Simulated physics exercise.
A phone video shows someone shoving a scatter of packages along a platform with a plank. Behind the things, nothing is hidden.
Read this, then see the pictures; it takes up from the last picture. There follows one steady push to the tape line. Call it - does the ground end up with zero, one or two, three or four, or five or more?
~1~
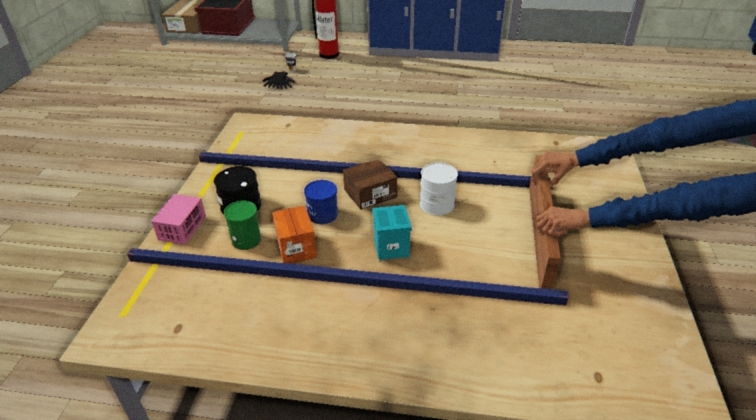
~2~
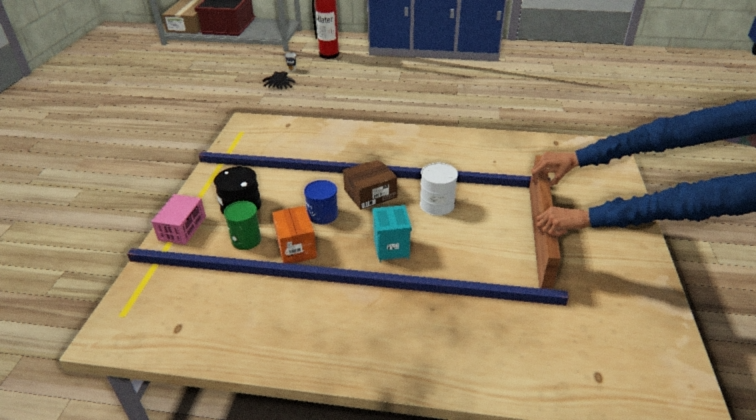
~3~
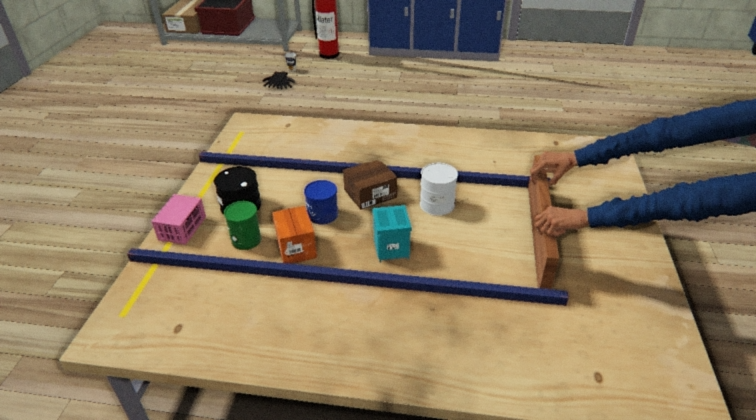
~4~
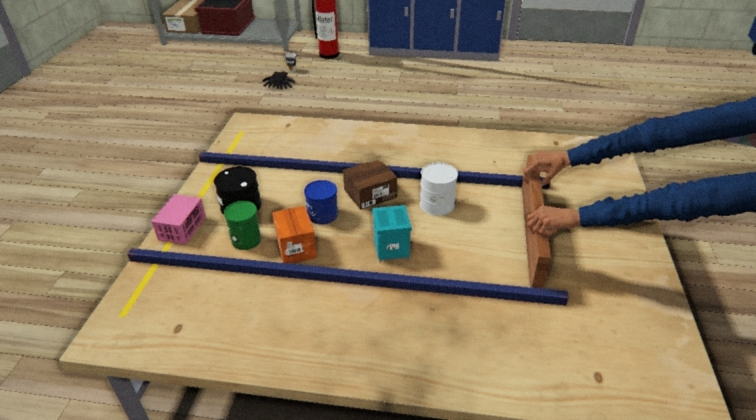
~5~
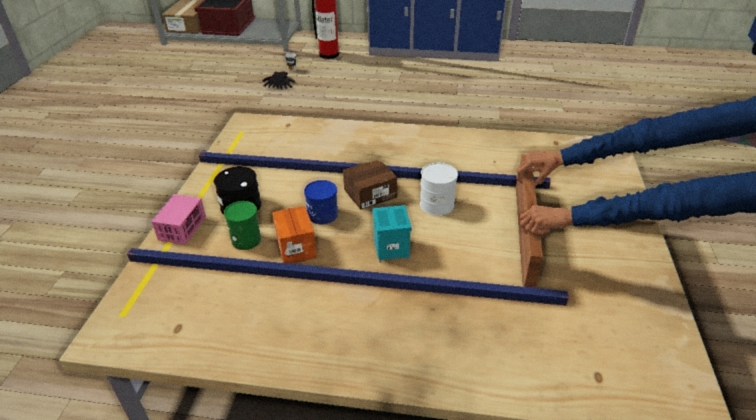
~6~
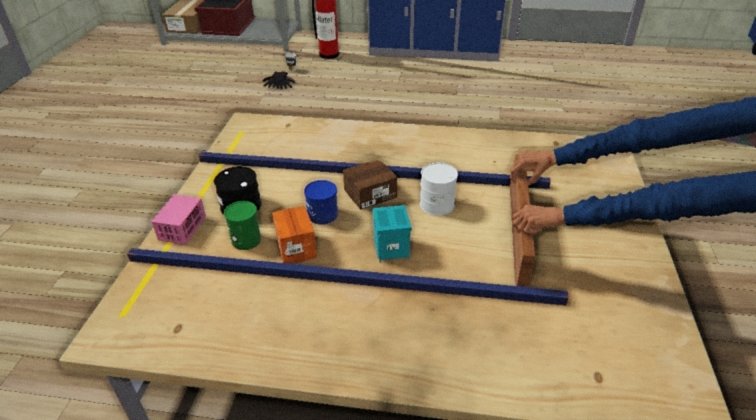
The ground ends up with five or more.
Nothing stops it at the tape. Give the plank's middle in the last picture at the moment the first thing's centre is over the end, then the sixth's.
For the first, roughly (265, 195); for the next, roughly (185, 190).
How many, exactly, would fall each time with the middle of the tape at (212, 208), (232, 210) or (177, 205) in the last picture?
In order: 5, 2 and 8.
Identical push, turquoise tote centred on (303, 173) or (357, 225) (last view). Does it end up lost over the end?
At the first spot it tips off, and at the second it remains.
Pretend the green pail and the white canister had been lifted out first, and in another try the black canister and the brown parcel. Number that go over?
The first count is 3 and the second is 3.
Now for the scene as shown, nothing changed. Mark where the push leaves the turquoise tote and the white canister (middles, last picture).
One is at about (161, 211), the other at about (189, 169).
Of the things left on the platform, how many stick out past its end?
The total would be 3.
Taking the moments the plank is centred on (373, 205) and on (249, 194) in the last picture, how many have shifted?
Note: First position 3; second position 8.
A little later, none off yet; pink crate at rest near (180, 219); black canister at rest near (238, 192); green pail at rest near (243, 226).
When it is over, the number that fall off is five or more; down, brown parcel, orange parcel, green pail, black canister and pink crate.
